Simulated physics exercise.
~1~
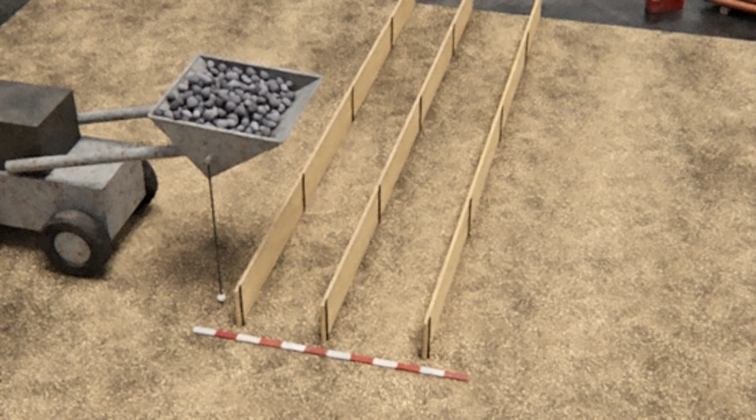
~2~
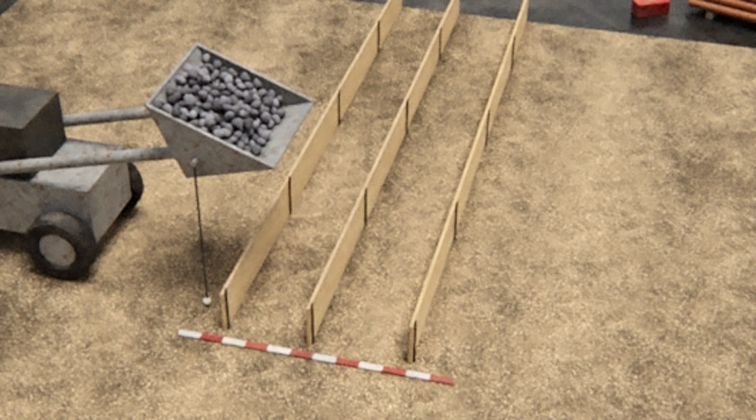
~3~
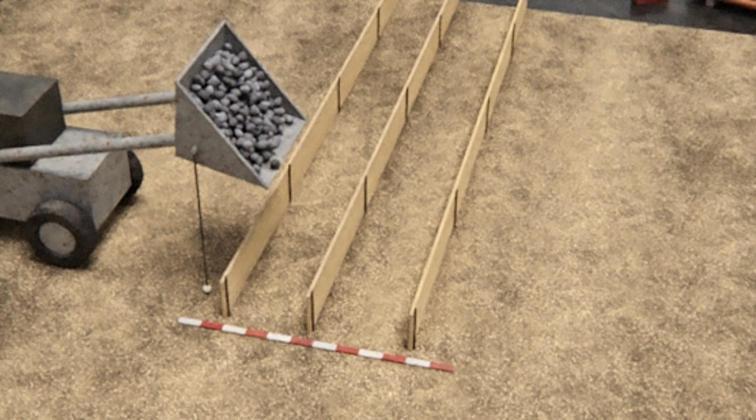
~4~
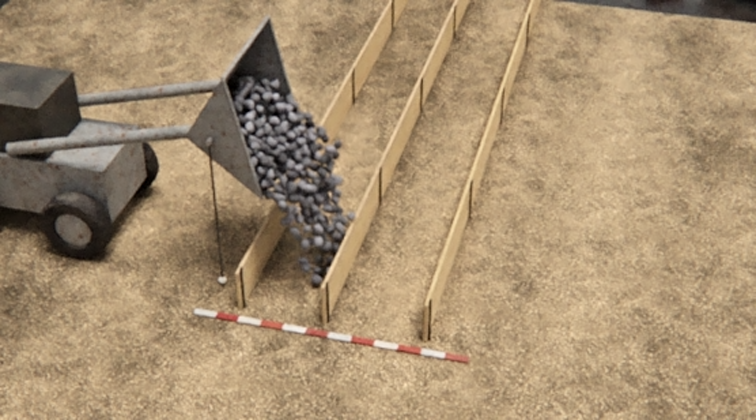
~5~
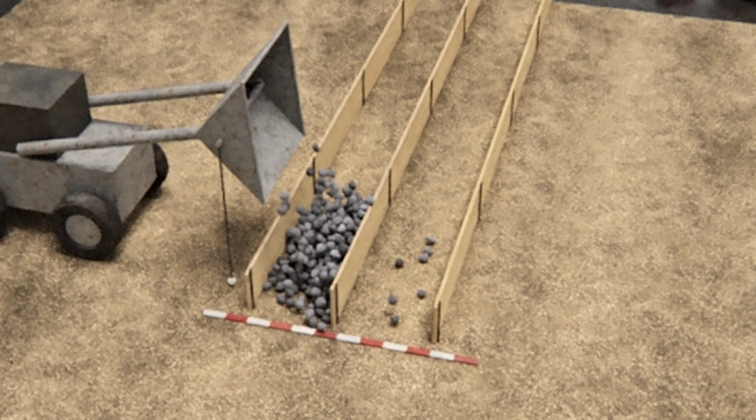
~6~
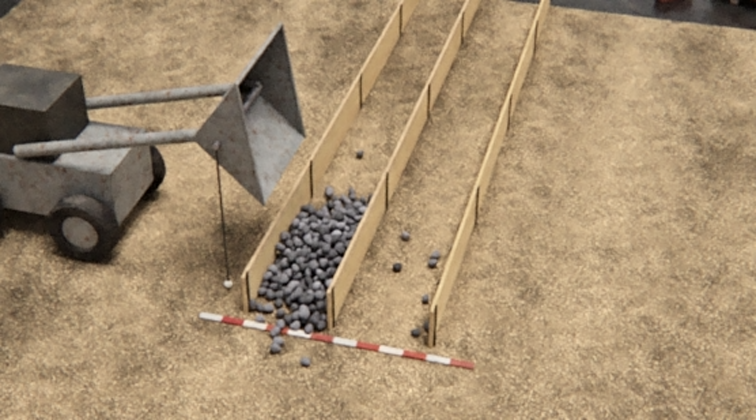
A grey loader tipped its bucket of rounded grey stones, pouring them between the two nearest wooden planks, where almost all settled in a heap, while a few landed in the next bay or rolled out near the striped staff, leaving the bucket empty and still tilted.
